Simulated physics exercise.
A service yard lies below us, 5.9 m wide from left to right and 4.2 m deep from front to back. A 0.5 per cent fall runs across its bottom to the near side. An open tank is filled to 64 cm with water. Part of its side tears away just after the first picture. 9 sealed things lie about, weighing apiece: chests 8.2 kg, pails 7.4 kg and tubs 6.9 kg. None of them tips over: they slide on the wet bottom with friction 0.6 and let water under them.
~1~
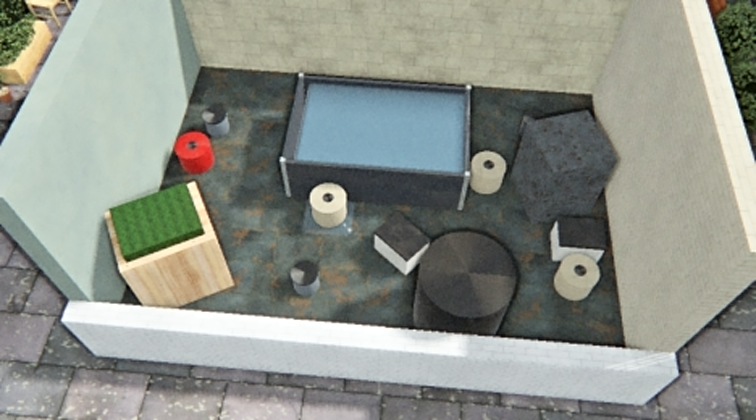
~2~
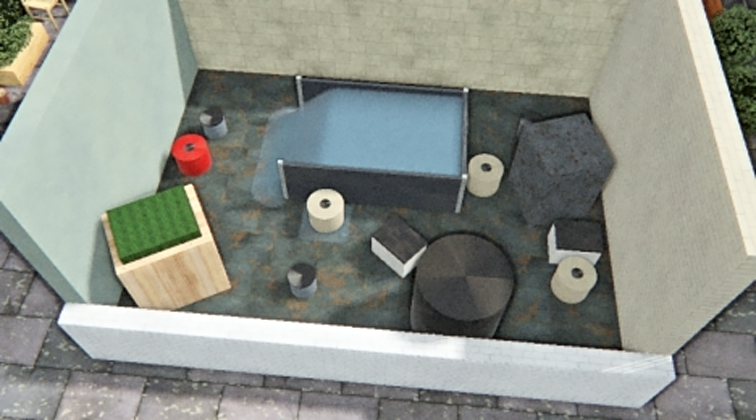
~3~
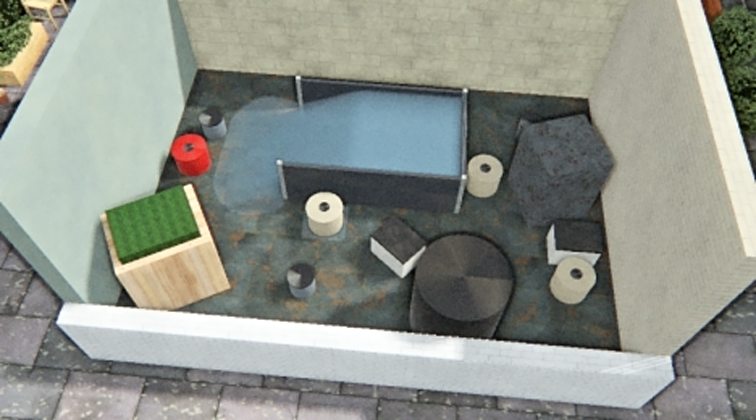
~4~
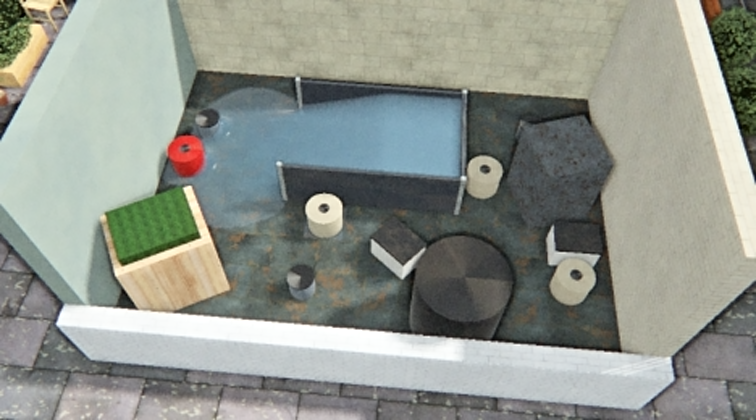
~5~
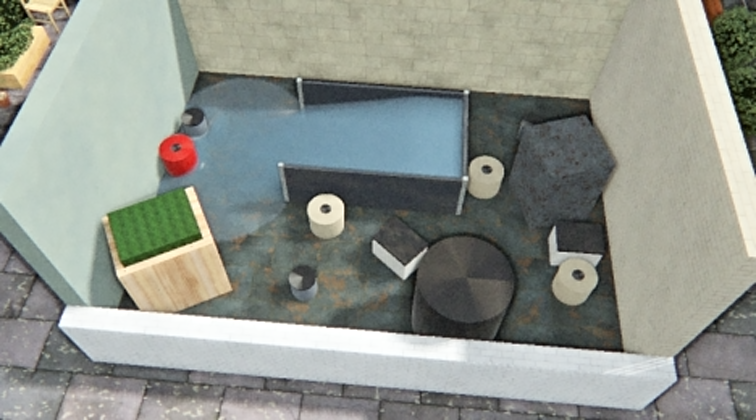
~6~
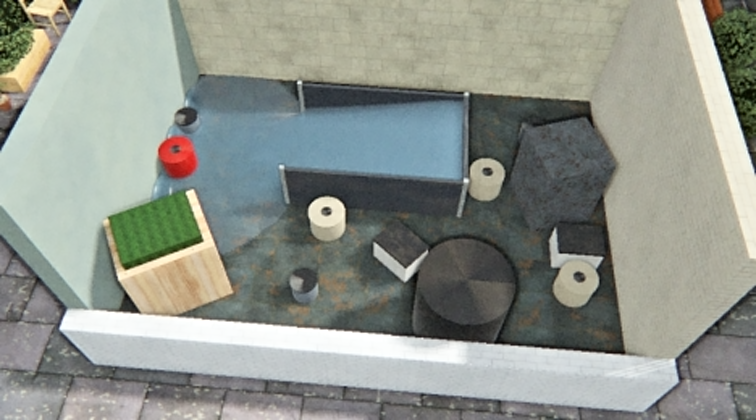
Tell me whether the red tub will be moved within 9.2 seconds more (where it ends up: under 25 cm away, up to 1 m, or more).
By then the red tub is well away.
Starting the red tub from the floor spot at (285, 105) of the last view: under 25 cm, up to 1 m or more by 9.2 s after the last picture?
I'd say it lands far off.
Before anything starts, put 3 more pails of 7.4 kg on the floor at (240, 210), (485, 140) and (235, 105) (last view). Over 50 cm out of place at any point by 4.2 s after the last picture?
Going through them in the order asked, they come out clear of the mark, shy of the mark and clear of the mark.
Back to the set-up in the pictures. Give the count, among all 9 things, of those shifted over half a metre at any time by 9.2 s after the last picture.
That makes 8.
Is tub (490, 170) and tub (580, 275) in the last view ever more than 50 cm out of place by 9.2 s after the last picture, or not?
In sequence - stayed below the line; crossed the line.
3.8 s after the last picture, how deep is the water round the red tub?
I'd say around 7 cm.
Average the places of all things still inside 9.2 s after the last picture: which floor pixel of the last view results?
Near (540, 244).
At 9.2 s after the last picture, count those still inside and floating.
Count: 8.
Then, 1.2 s after the last picture the red tub is near (188, 201), 1.0 m from its start, afloat; 2 afloat.
Then, 3.8 s after the last picture the red tub is near (503, 240), 4.2 m from its start, afloat; 4 afloat.
Then, 6.2 s after the last picture the red tub is near (524, 307), 4.7 m from its start, afloat; 7 afloat.
Then, 9.2 s after the last picture the red tub is near (561, 230), 4.8 m from its start, afloat; 8 afloat.
